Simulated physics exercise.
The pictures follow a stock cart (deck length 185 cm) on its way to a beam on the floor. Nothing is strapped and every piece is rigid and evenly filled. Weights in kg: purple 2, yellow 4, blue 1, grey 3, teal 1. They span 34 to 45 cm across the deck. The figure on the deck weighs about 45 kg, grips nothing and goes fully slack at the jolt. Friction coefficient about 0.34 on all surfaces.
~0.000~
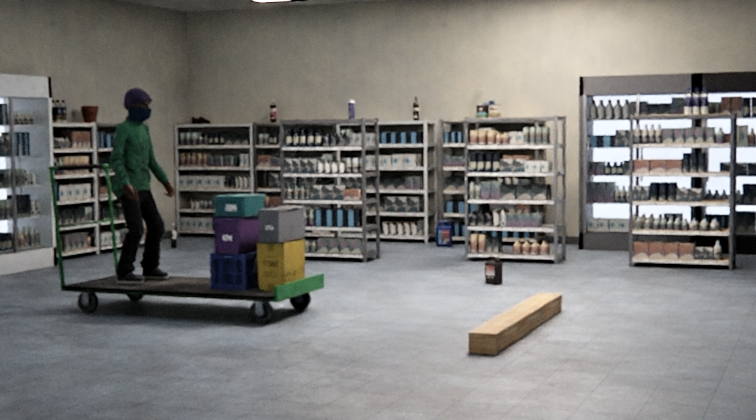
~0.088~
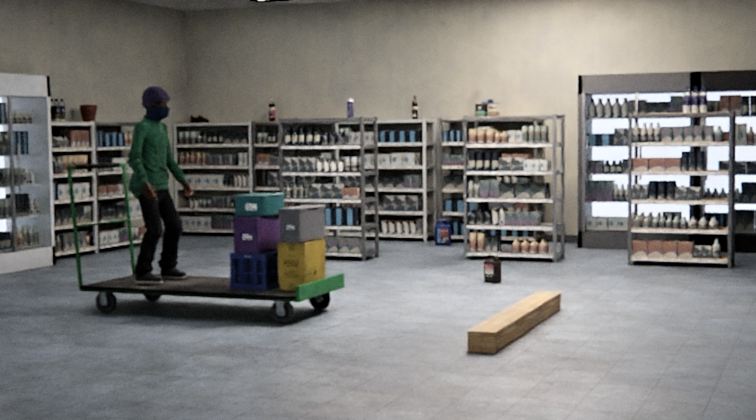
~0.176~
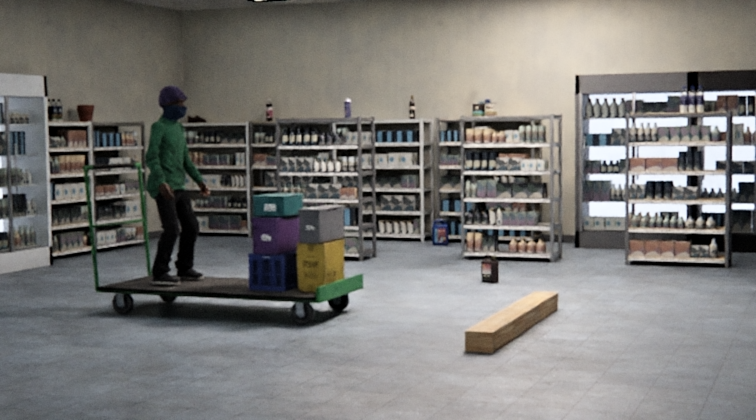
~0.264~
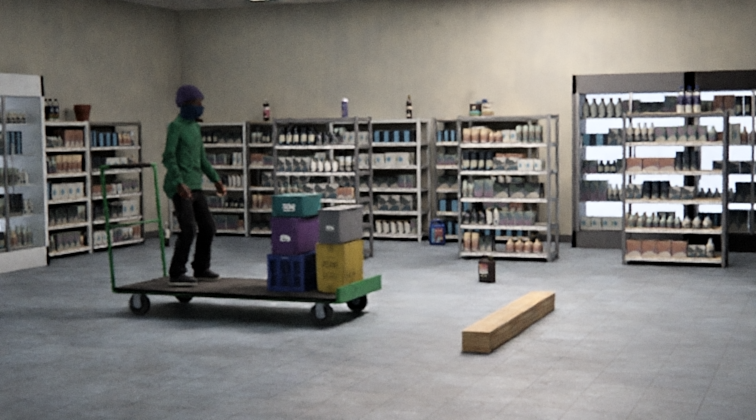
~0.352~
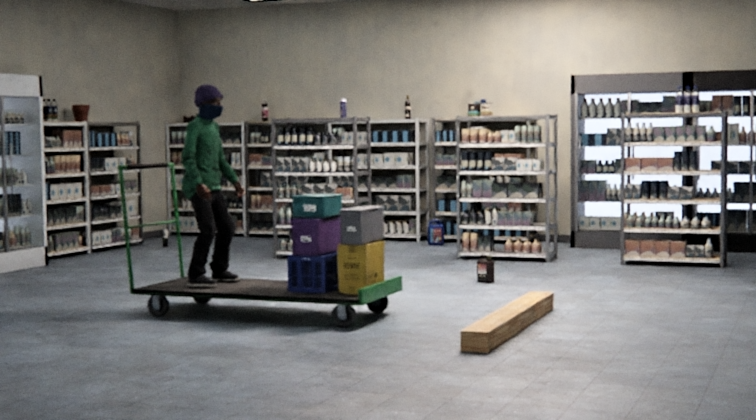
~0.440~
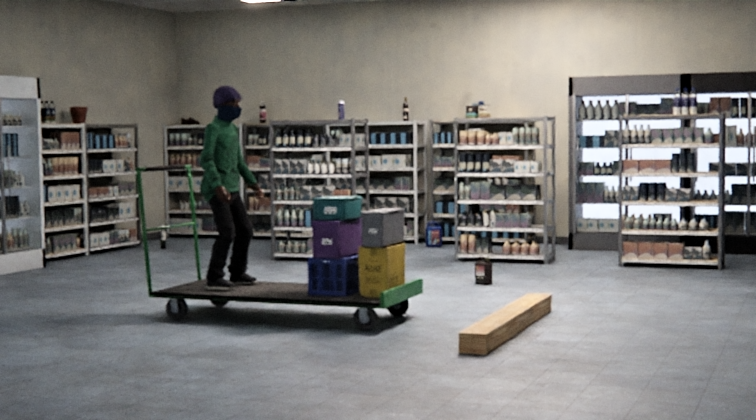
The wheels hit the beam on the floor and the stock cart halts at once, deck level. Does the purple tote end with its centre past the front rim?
In the end the purple tote remains on the deck.
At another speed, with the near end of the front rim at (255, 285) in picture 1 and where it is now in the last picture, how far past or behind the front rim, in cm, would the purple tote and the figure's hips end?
In that case purple 70 past, hips 50 behind.
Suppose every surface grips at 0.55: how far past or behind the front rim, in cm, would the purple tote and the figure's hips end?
Then purple 30 behind, hips 110 behind.
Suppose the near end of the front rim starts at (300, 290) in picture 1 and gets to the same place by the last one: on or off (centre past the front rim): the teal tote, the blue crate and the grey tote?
Then teal off, blue on, grey off.
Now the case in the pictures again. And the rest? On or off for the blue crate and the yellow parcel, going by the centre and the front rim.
In the end: Blue on, yellow on.
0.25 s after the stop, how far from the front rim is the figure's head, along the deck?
About 90 cm behind the rim.
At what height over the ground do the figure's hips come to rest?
Some 50 cm up.
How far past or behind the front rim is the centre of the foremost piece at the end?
About 80 cm past the rim.
Impact comes at 0.82 s.
After 1.07 s the purple tote is 26 cm behind the rim, tilted 30°, near (473, 240) in the last picture's view.
After 1.37 s the purple tote is 19 cm behind the rim, tilted 45°, near (482, 243) in the last picture's view.
After 1.82 s the purple tote is 19 cm behind the rim, tilted 50°, near (483, 244) in the last picture's view.
When all is still (4.8 s), past the rim, grey tote and teal tote; behind it, purple tote, yellow parcel, blue crate and the figure's hips.
